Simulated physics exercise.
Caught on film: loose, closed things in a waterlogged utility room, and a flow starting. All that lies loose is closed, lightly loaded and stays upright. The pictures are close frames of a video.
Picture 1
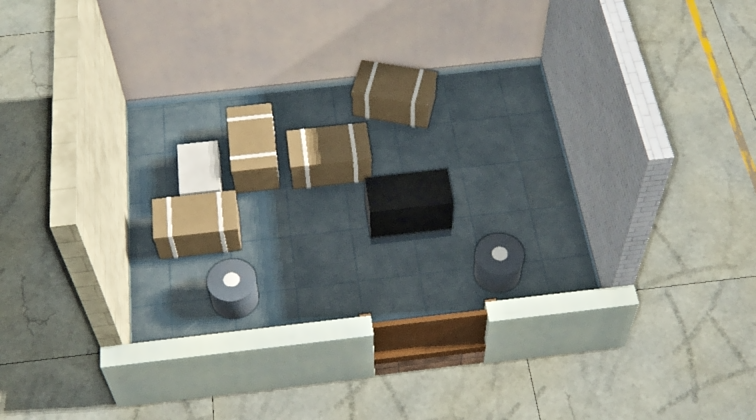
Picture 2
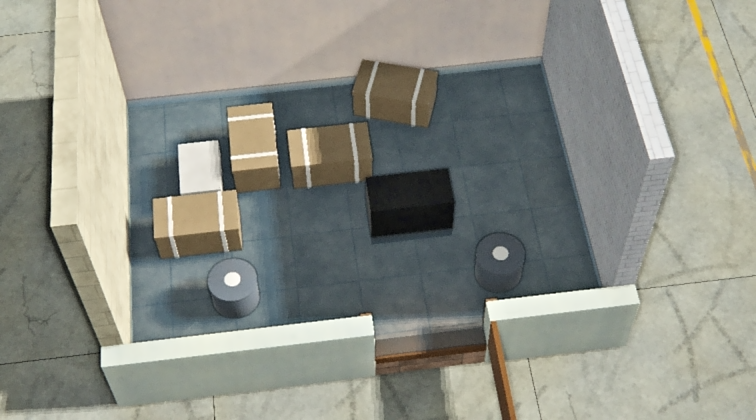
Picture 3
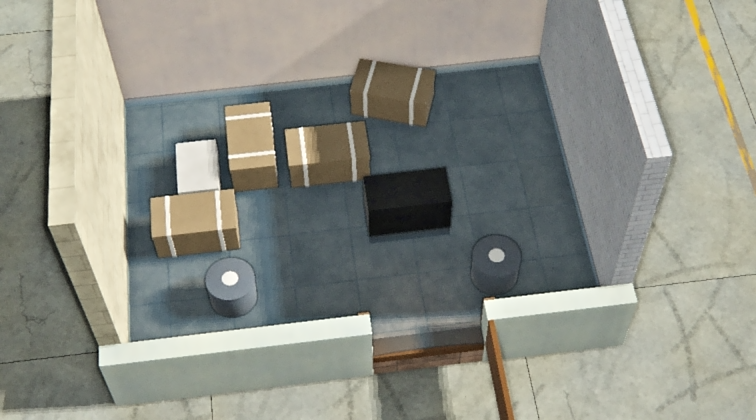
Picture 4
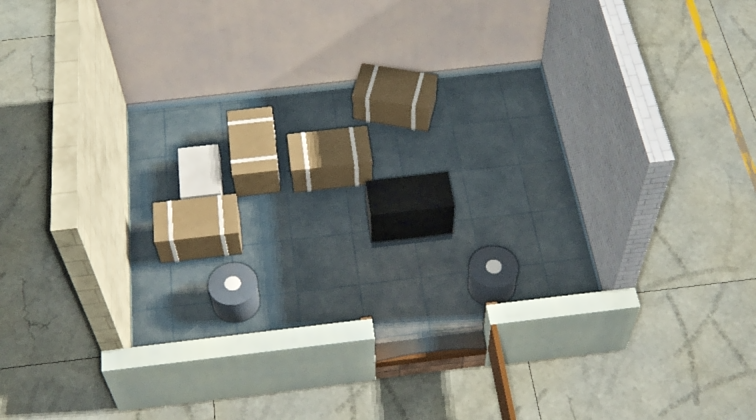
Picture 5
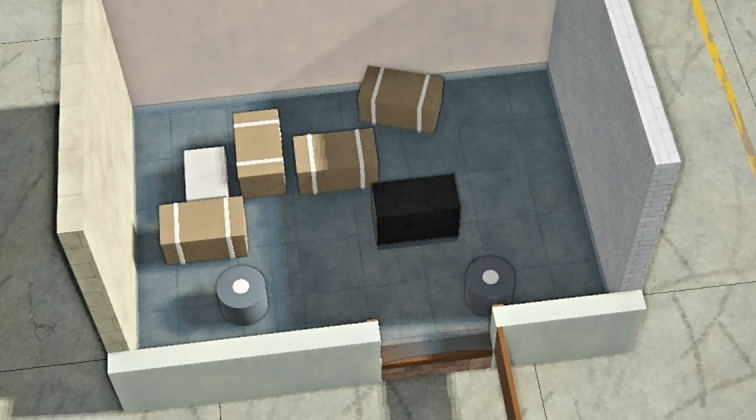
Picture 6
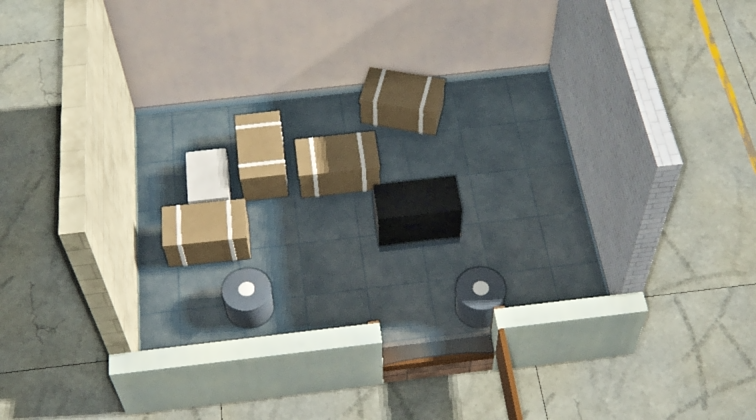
In a flooded utility room with strapped brown boxes, a white box and a black box, a brown door at the front swings outward, then the right grey tub drifts slightly toward the doorway while the left one barely shifts.
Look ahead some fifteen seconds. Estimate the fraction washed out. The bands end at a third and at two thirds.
That comes to under a third.
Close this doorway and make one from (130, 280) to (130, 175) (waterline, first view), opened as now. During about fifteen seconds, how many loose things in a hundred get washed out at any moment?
Close to 70 %.
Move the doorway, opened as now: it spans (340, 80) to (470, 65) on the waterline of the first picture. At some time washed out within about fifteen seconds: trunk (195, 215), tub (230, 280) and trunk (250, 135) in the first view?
One after the other: No, inside, through.
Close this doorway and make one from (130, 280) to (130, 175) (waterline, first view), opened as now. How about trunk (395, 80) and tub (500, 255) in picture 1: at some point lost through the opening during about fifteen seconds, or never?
In turn: No, left behind.
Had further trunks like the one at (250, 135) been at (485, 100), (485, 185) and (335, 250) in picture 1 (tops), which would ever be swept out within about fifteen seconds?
As listed: Left behind, through, yes.
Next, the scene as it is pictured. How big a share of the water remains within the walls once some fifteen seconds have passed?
Some 58 per cent.
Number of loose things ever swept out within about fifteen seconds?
I count 2.
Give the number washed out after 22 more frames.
That makes 2.
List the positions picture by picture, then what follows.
A tub at (500, 254), afloat; a tub at (231, 280), afloat; 0 of 7 have shifted, in the first frame.
A tub at (501, 254), afloat; a tub at (232, 280), afloat; 0 of 7 have shifted, in the second frame.
A tub at (497, 256) floats, close to its start; a tub at (230, 279), afloat; 0 of 7 have shifted, in the third frame.
A tub at (494, 267), afloat, close to its start; a tub at (233, 284) floats; 1 of 7 have shifted, in the fourth frame.
A tub at (491, 277) floats, close to its start; a tub at (241, 287), afloat; 1 of 7 have shifted, in the fifth frame.
A tub at (481, 288), afloat, a stride from its start; a tub at (247, 289), afloat, close to its start; 2 of 7 have shifted, in the sixth frame.
A moment on, 1 of 7 are out; 6 afloat.
Next, 1 of 7 are out; 6 afloat.
Later, 2 of 7 are out; 5 afloat.
In the end, 2 of 7 are out; 4 afloat.
